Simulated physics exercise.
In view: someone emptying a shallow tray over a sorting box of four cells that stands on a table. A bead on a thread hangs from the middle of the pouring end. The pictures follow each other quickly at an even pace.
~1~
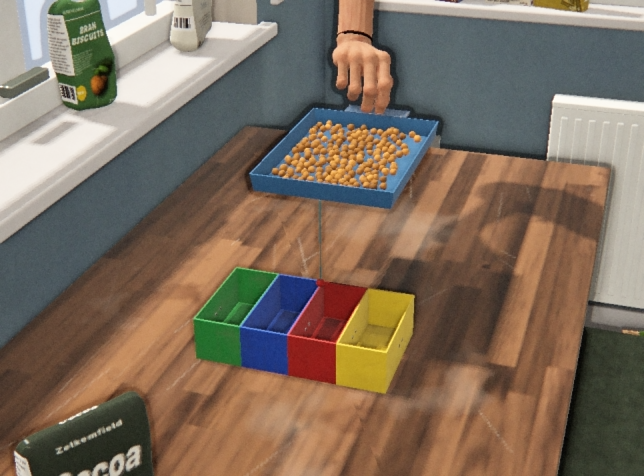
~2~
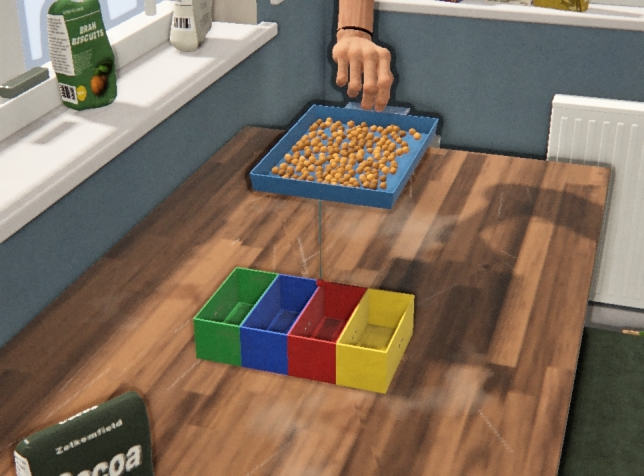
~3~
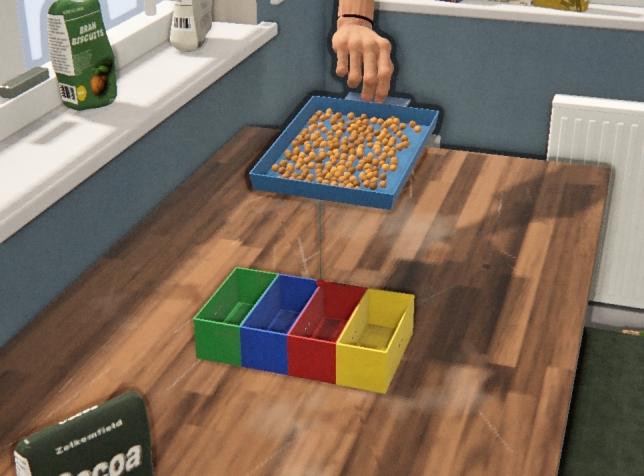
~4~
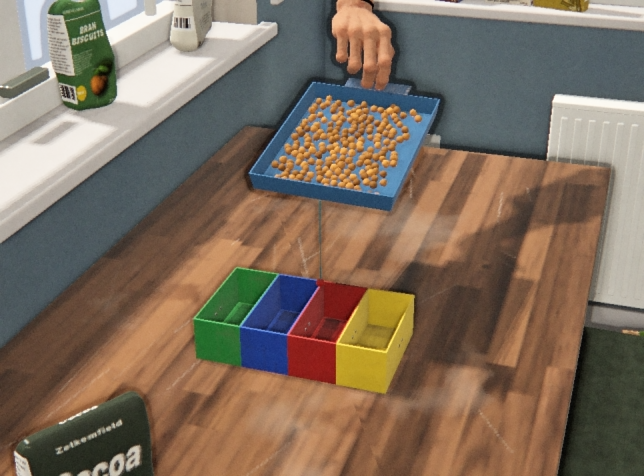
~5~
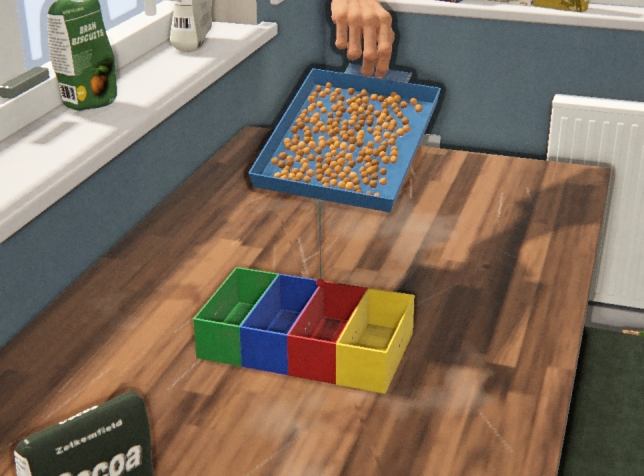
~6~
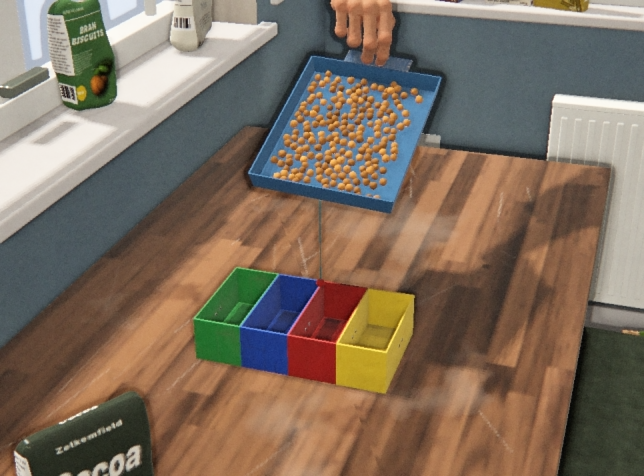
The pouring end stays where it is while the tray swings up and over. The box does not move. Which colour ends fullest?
It favours the yellow compartment.
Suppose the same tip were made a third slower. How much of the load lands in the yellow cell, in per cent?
Close to 50 per cent.
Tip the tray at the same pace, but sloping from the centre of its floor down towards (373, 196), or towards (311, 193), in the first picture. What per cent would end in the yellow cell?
About 70 and 10 per cent.
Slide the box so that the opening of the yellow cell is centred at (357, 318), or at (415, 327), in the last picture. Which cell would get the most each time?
At the first place the yellow cell, at the second red.
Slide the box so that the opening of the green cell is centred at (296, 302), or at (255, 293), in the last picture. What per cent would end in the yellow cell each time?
Near 0 % and 40 %.
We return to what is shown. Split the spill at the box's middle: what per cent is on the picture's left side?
About 30 per cent.
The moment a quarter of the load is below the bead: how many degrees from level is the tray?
At some 105 degrees.
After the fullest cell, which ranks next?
In second place: Red.
Soon after the last picture, tray tipped steeply; nearly all on the tray; a stray few falling or outside the box.
A little later, tray tipped past a quarter turn; about half on the tray; a small part in the yellow cell; a stray few in the red cell; a stray few in the blue cell; about a third falling or outside the box.
Later still, tray tipped past a quarter turn; about half in the yellow cell; about a third in the red cell; a small part in the blue cell; a small part falling or outside the box.
At rest, tray tipped past a quarter turn; about half in the yellow cell; about a third in the red cell; a small part in the blue cell; none in the green cell; a small part outside the box.
